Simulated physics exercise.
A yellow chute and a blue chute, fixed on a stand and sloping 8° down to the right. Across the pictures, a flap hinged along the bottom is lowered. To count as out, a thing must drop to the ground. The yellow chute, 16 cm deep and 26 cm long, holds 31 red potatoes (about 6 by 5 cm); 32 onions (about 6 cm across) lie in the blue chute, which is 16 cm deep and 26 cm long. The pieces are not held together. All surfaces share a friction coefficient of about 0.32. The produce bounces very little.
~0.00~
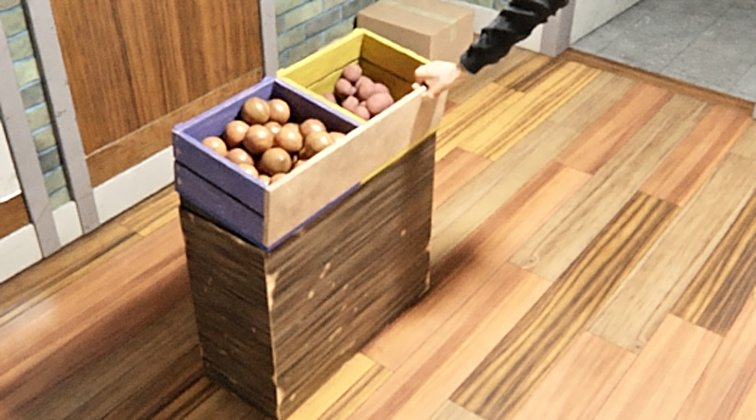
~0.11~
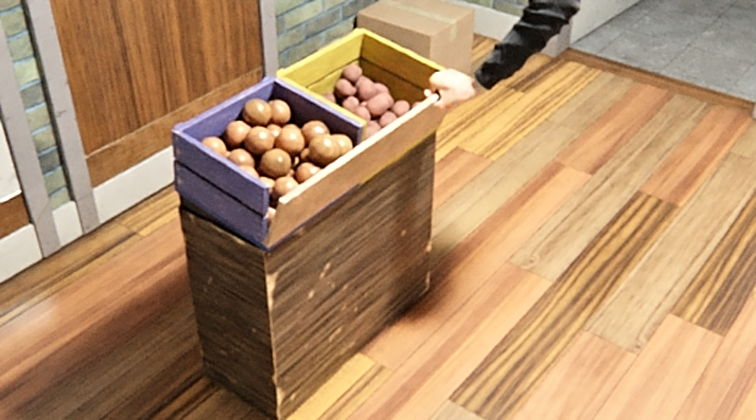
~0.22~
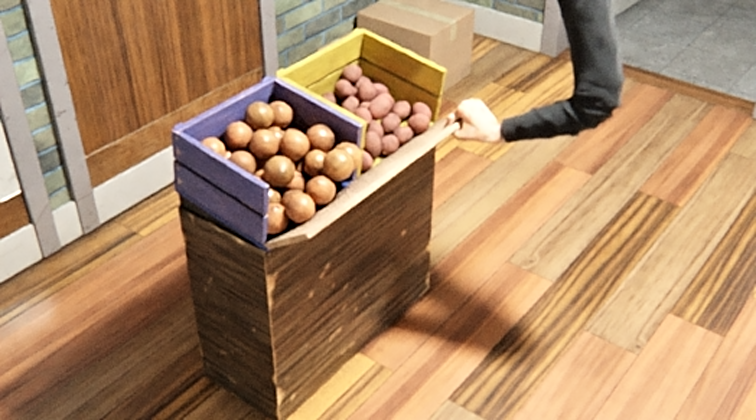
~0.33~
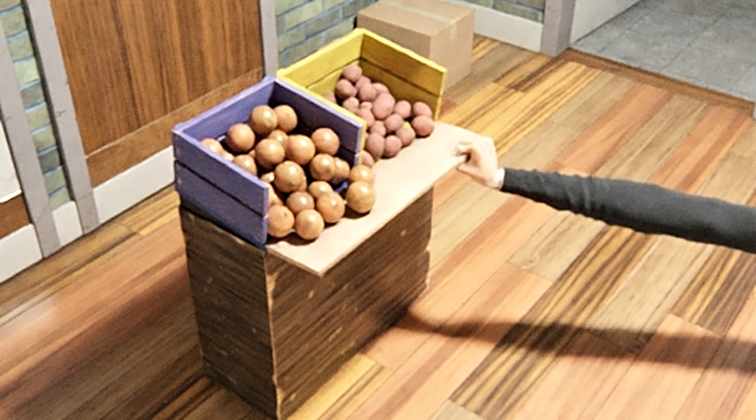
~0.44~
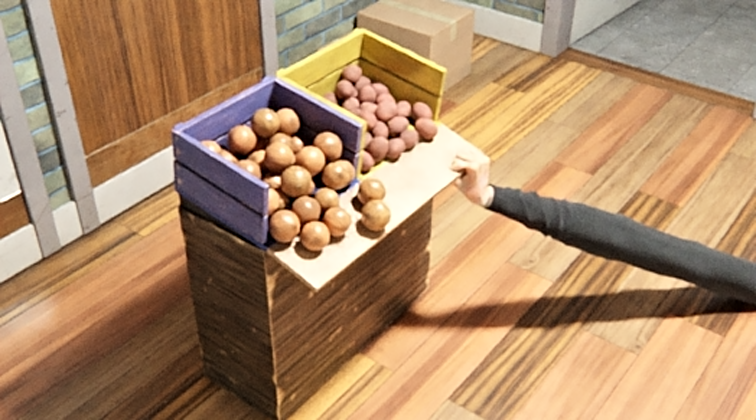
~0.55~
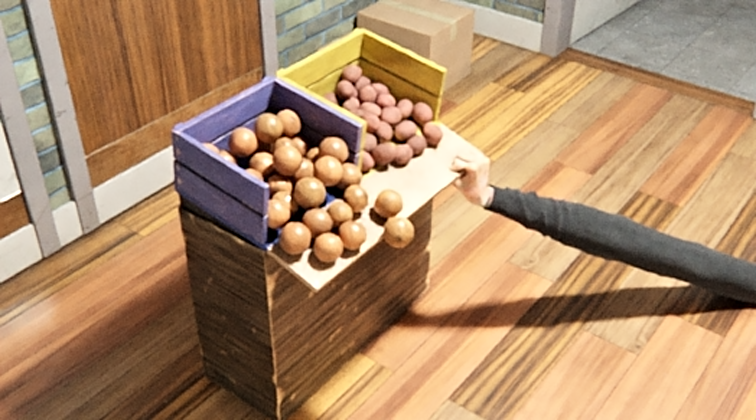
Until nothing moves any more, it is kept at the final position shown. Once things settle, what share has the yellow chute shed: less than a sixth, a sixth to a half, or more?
I expect anywhere from a sixth to half of it to drop out.
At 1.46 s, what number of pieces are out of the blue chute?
Blue chute - close to 20.
After 0.95 s, the yellow chute is down by 2 of 31 and the blue chute is down by 9 of 32.
After 1.46 s, the yellow chute is down by 7 of 31 and the blue chute is down by 20 of 32.
After 2.16 s, the yellow chute is down by 10 of 31 and the blue chute is down by 32 of 32.
Final count (at 3.06 s), the yellow chute is down by 10 of 31 and the blue chute is down by 32 of 32. Asked share, 10 of 31, 32 per cent.
